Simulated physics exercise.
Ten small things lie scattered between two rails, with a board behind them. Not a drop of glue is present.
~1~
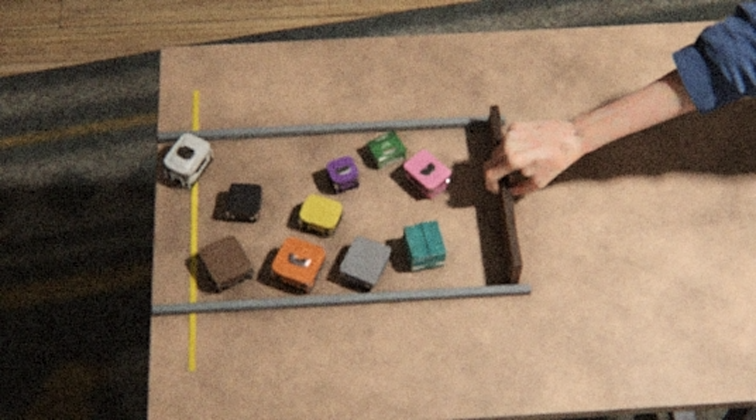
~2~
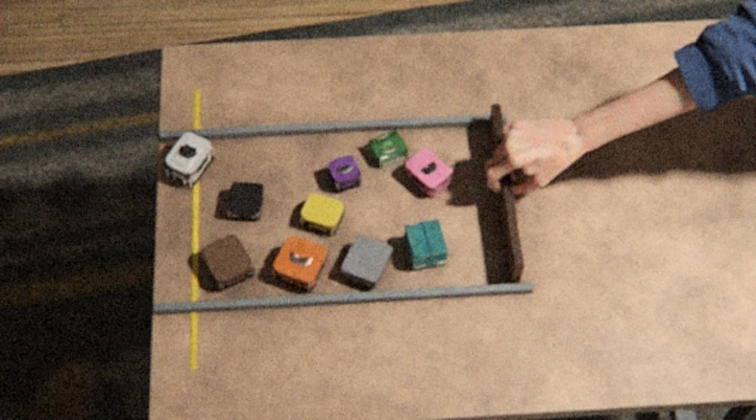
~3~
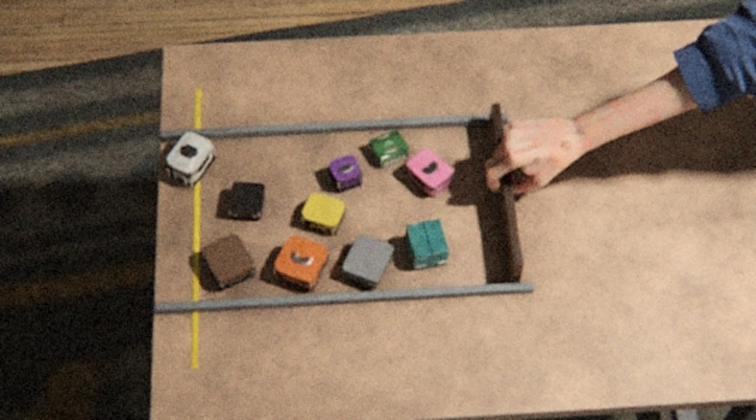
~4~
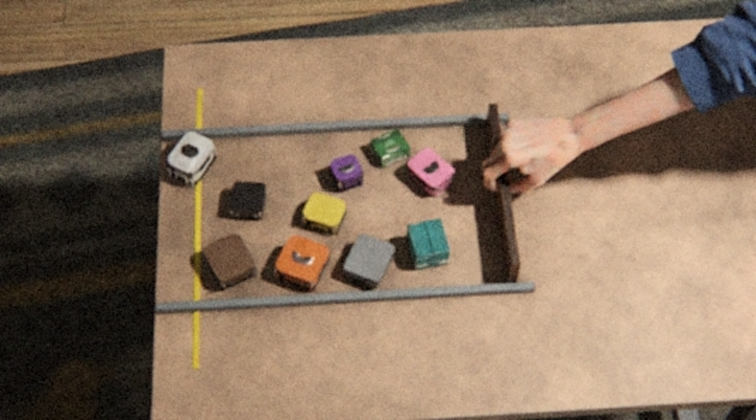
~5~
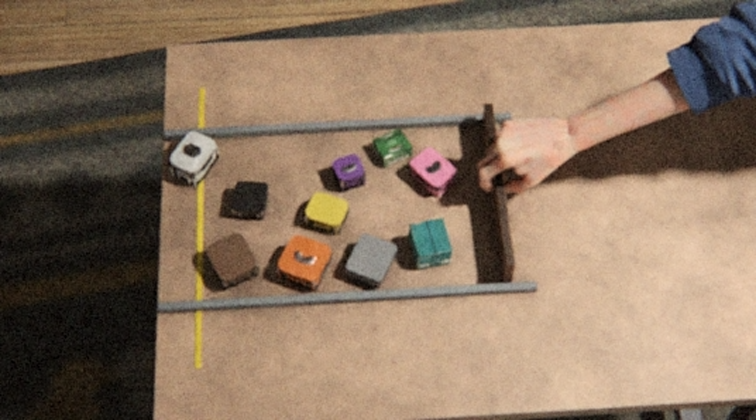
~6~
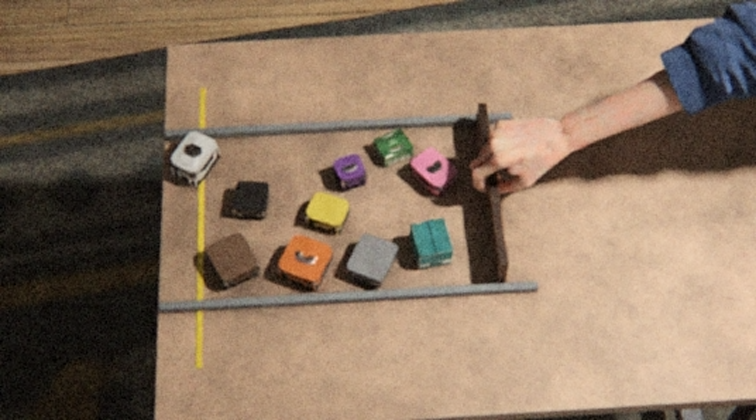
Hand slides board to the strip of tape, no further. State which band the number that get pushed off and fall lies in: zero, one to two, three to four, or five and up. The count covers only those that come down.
The edge claims five or more.
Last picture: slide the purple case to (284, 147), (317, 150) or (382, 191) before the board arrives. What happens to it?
Well, in that order it goes off, goes off and stays aboard.
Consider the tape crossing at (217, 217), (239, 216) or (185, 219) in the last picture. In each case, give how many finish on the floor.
Counts per try: 3; 2; 6.
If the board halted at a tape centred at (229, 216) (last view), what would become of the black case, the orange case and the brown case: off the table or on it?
The black case stays on; the orange case comes down; the brown case comes down.
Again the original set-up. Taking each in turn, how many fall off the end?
Exactly 6.
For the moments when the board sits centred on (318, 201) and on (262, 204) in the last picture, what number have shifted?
At the first place 8, at the second 10.
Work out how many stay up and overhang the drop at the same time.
It totals 0.
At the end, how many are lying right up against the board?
Contact count: 4.
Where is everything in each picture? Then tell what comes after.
In the first picture, white case (188, 161); brown case (226, 264); black case (245, 203); board (504, 193); tape (194, 220).
In the second picture, brown case (228, 263); board (505, 192).
In the third picture, black case (247, 202); orange case (302, 263).
In the fourth picture, white case (192, 159); yellow case (325, 214).
In the fifth picture, brown case (232, 261); grey case (371, 262).
In the sixth picture, white case (195, 158); brown case (233, 261); black case (252, 201); board (491, 191); tape (201, 218).
Early on, none off yet; white case at rest near (195, 158); brown case at rest near (233, 261); black case at rest near (252, 201).
A while later, none off yet; white case at rest near (195, 158); brown case travelled about its own width near (193, 261); black case at rest near (252, 201).
Further along, one off so far; white case travelled a little near (182, 155); brown case in the air; black case travelled about its own width near (202, 203).
Finally, the number that fall off is five or more; lost, grey case, purple case, orange case, black case, brown case and white case.
